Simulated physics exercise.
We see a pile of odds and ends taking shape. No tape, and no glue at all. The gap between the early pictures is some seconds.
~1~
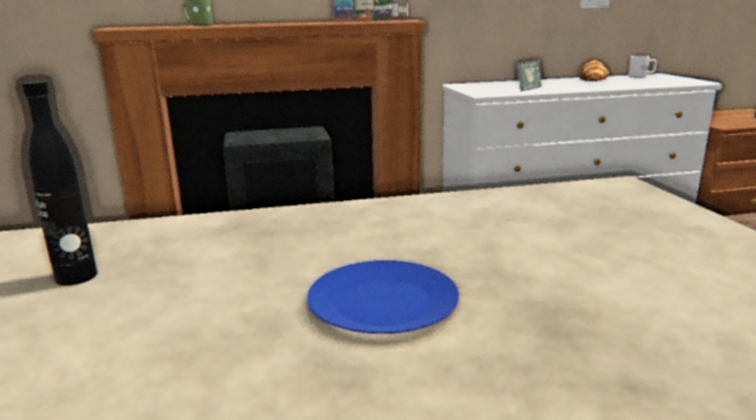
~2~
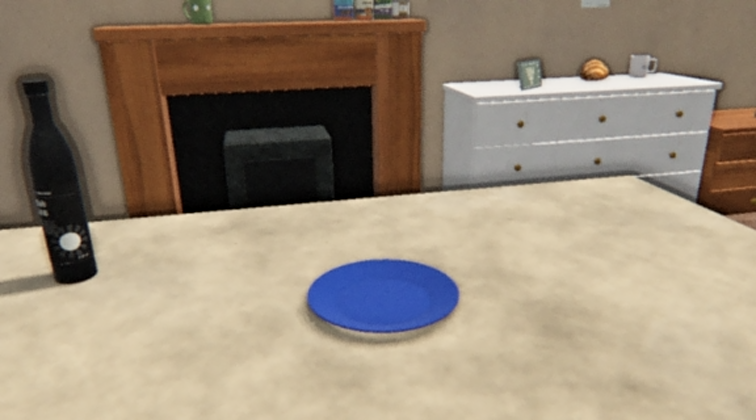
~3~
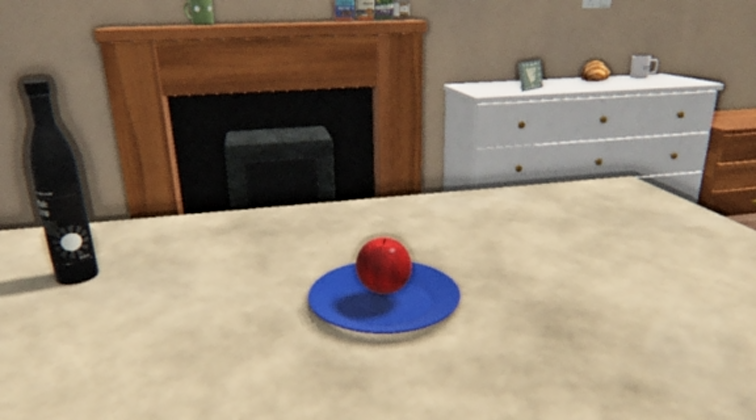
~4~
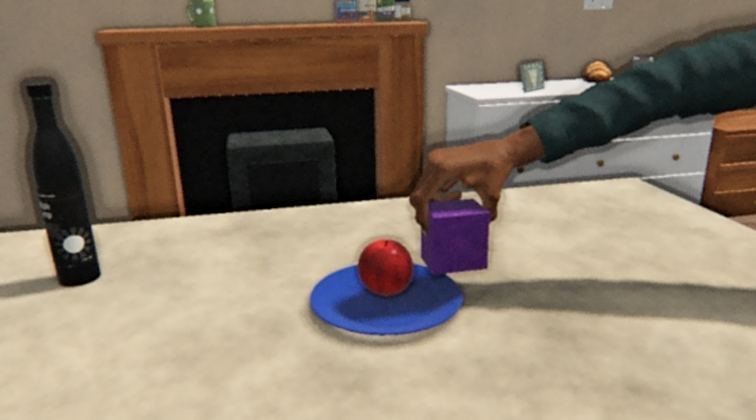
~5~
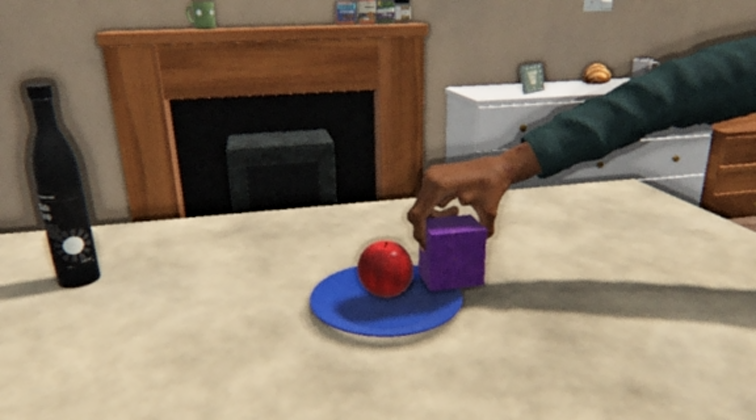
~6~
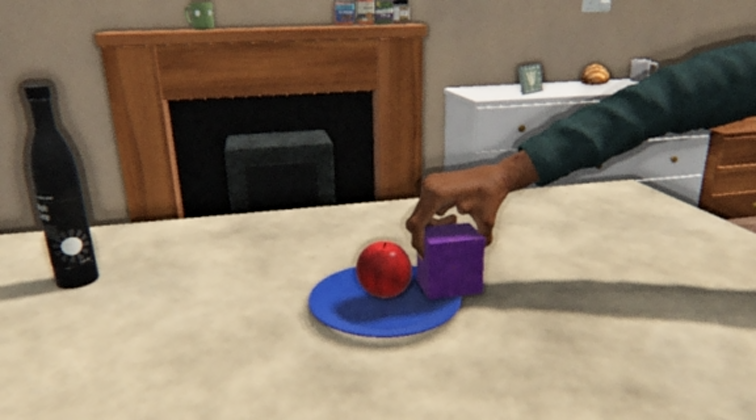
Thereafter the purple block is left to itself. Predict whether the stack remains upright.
The pile copes with it, I'd say.
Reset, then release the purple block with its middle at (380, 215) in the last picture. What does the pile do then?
In the end the pile crashes down.
Then, 0.20 s after the last picture, nothing has stirred.
Then, 0.60 s after the last picture, purple block resting near (450, 260).
At rest, all 4 in place. Seen from the same camera at the end, purple block near (450, 260). The pile keeps its balance.
